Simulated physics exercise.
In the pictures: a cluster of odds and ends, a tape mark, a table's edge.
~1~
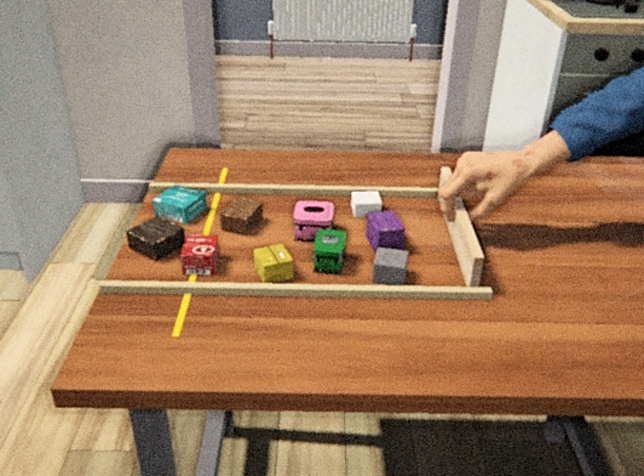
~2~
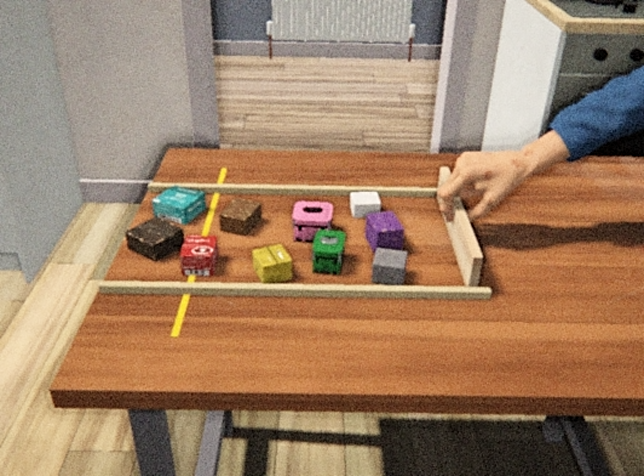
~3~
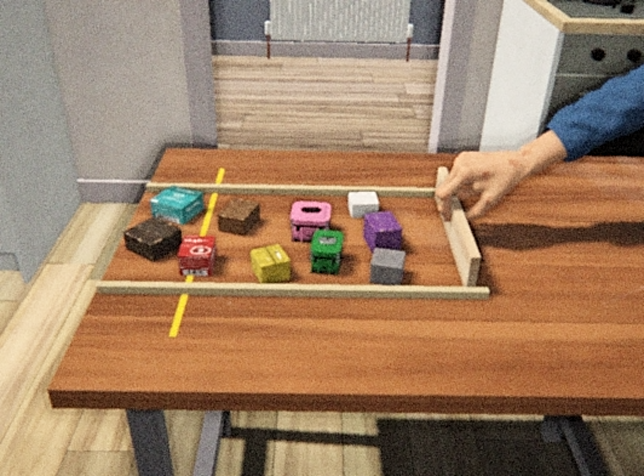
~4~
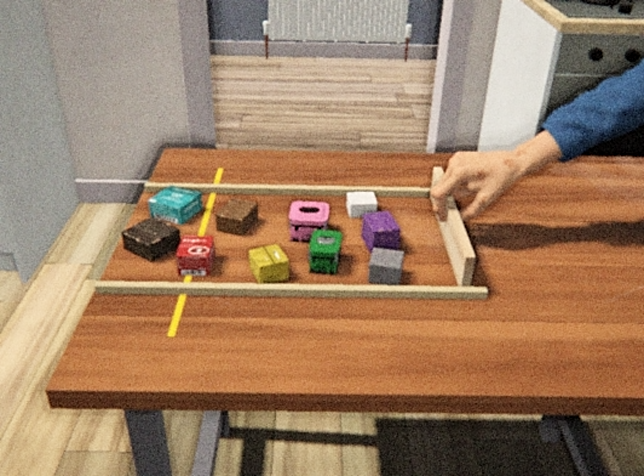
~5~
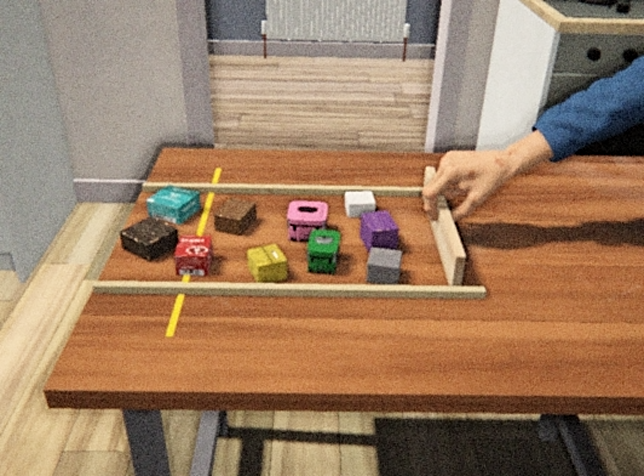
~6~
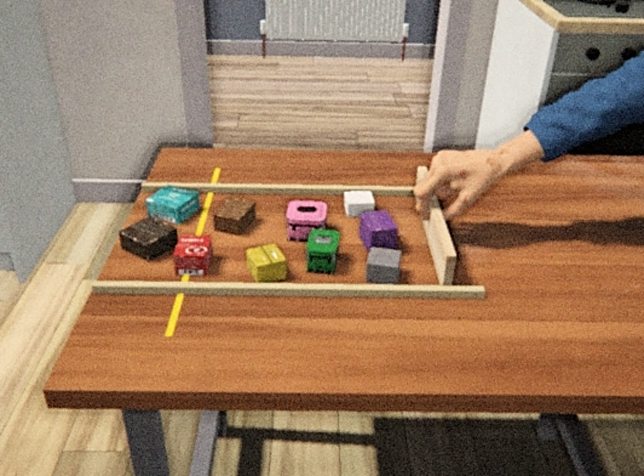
A hand slides a wooden board left toward a group of small colourful blocks.
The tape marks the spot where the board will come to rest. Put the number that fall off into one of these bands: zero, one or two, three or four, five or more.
That is one or two.
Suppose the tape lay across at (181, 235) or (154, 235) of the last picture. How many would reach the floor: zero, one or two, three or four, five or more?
Counts by place: Three or four, then five or more.
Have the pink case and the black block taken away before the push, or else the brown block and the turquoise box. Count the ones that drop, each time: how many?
0, then 1.
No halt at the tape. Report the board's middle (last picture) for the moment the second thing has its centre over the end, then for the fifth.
First around (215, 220), then around (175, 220).
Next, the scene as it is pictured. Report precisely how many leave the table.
The count is 2.
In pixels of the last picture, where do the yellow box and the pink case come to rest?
Final spots - yellow box (128, 267), pink case (164, 211).
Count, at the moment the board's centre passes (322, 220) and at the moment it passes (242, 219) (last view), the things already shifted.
Respectively 6 and 10.
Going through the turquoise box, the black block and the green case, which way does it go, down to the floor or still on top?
My call is that the turquoise box ends up off, the black block ends up off, and the green case stays where it is.
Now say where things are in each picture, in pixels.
Black block (156, 238); turquoise box (181, 204); red box (201, 255); board (458, 223); tape (205, 235), in the first picture.
Turquoise box (180, 205); purple block (384, 233), in the second picture.
Red box (198, 255); green case (327, 252), in the third picture.
Black block (152, 239); brown block (237, 217), in the fourth picture.
Turquoise box (174, 204); grey block (384, 267), in the fifth picture.
Black block (149, 238); turquoise box (173, 204); red box (193, 255); board (433, 222); tape (198, 235), in the sixth picture.
Soon after, none off yet; black block at rest near (149, 238); turquoise box at rest near (173, 204); red box at rest near (193, 255).
After that, none off yet; black block at rest near (149, 238); turquoise box moving near (169, 203); red box moving near (185, 253).
In the end, the number that fall off is one or two; gone, turquoise box and black block.
